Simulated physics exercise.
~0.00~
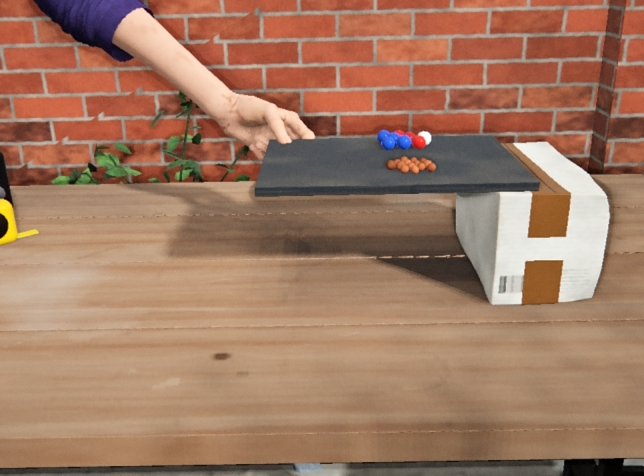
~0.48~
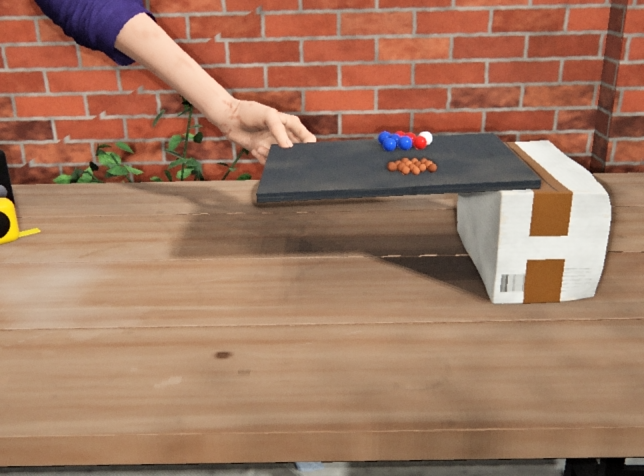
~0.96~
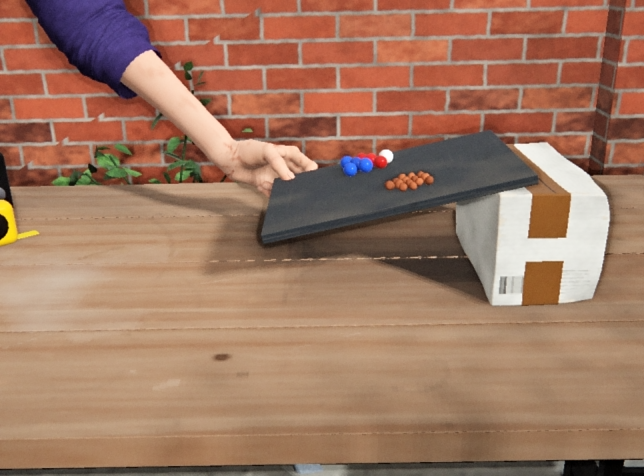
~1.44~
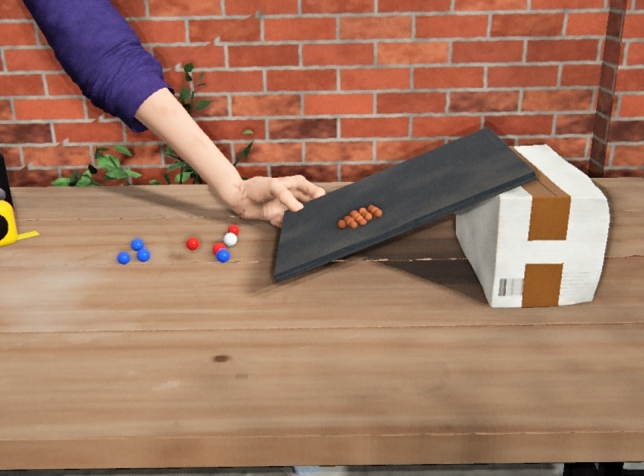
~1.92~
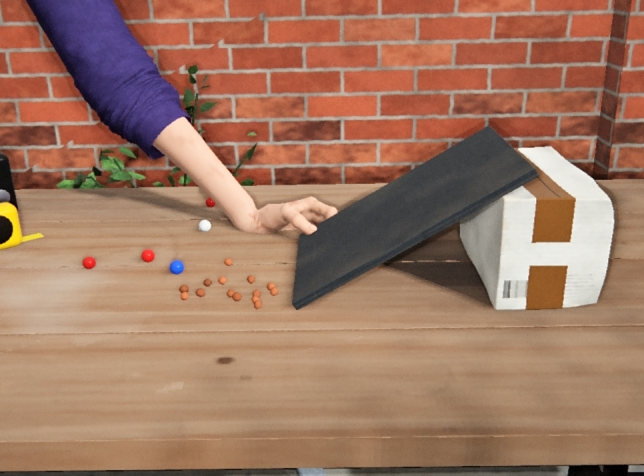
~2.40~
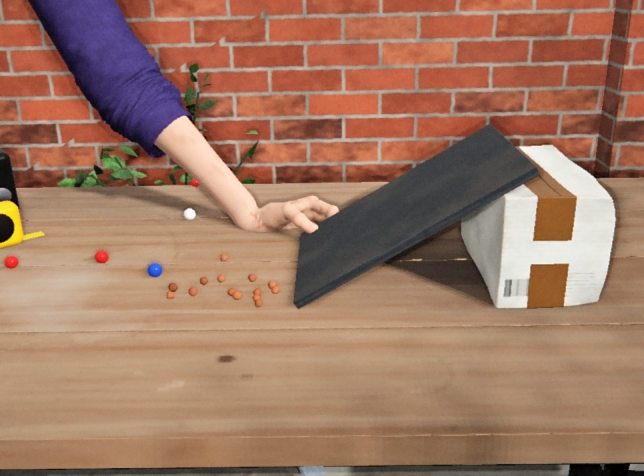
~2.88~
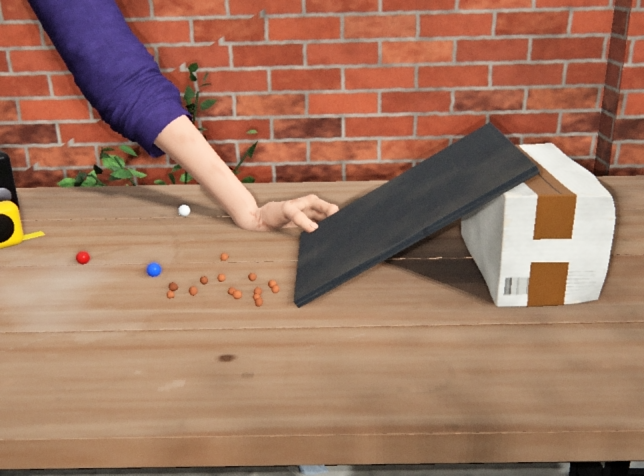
At the start, a hand holds up the left end of a dark board whose right end rests on a white box, with red, blue and white balls at the back and small brown balls in front. The hand lowers its end, and the colored balls roll left down the slope while the brown ones stay put. As the board steepens, the colored balls spread across the wooden table and the brown cluster slides down. The hand sets the end on the table, and the brown balls scatter just beyond it. Finally, the colored balls have gone farther left, with only three still visible.
